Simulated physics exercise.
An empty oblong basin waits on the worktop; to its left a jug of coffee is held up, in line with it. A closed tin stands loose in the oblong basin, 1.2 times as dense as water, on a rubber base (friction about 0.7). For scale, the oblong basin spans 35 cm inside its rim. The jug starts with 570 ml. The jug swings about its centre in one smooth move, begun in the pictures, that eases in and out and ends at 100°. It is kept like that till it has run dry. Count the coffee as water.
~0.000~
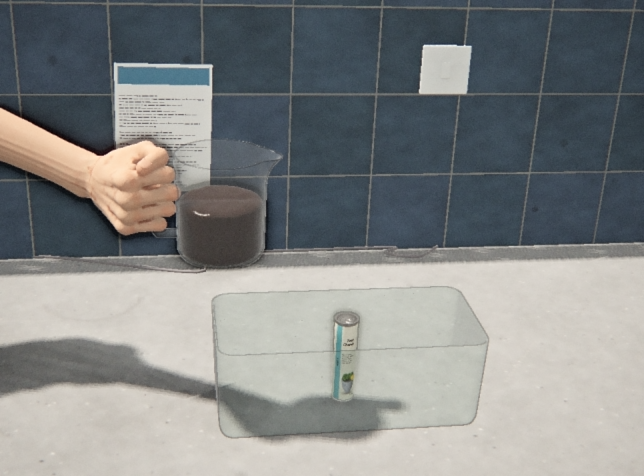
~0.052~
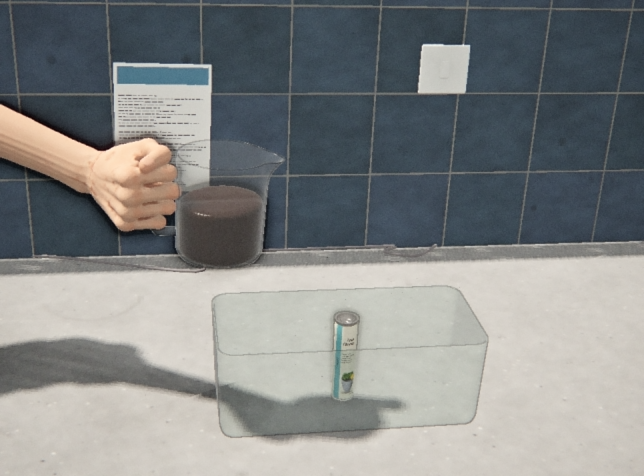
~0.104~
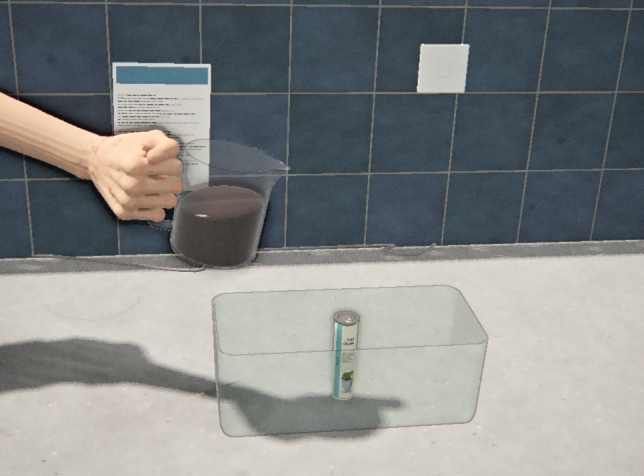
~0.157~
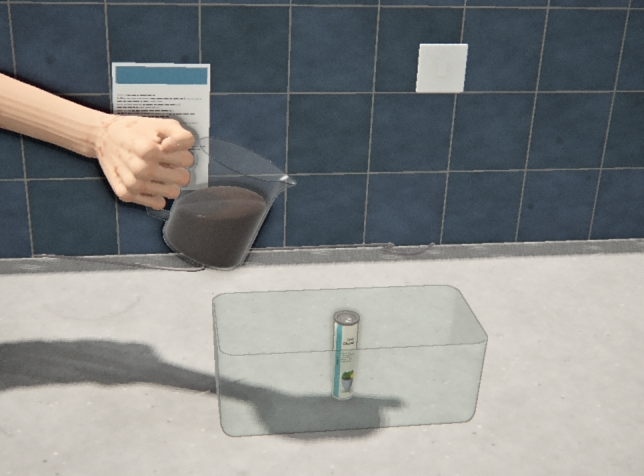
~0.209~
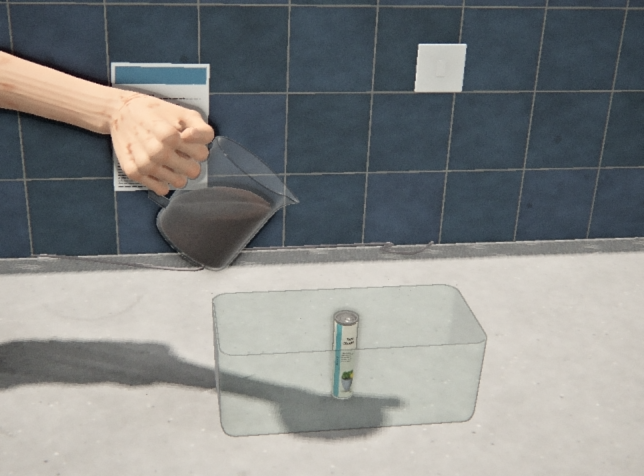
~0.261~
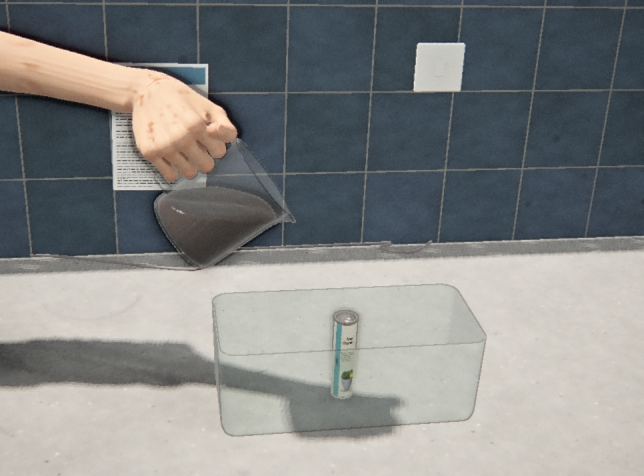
A pale worktop against a dark blue tiled wall is seen from the front and slightly above, the view staying still. An empty clear oblong basin holds an upright, mostly white tin, while a printed sheet and a white square plate hang behind, and a fist is beside a see-through jug of dark coffee at left. The jug leans rightward, slowly then faster, as the hand moves right and turns.
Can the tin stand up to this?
It goes over.
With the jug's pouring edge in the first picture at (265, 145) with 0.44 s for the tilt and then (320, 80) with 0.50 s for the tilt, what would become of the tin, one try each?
First it topples; then it stays up.
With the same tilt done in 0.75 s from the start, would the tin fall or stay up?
The tin topples.
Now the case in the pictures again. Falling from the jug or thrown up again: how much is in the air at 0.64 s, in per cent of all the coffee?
Some 22 per cent.
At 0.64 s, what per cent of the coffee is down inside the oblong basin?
Some 54 per cent.
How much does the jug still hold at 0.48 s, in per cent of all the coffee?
Near 64 in a hundred.
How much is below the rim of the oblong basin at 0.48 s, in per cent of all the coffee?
About 7 per cent.
By 0.48 s the tilt is 100° and 65 per cent is still to pour; the tin stands where it began.
By 0.64 s the tilt is 100° and 24 per cent is still to pour; the tin stands 1 cm from where it began.
By 0.81 s the tilt is 100° and 9 per cent is still to pour; the tin leans 21°.
By 1.00 s the tilt is 100° and 2 per cent is still to pour; the tin lies on its side.
At rest the tin lies on its side.
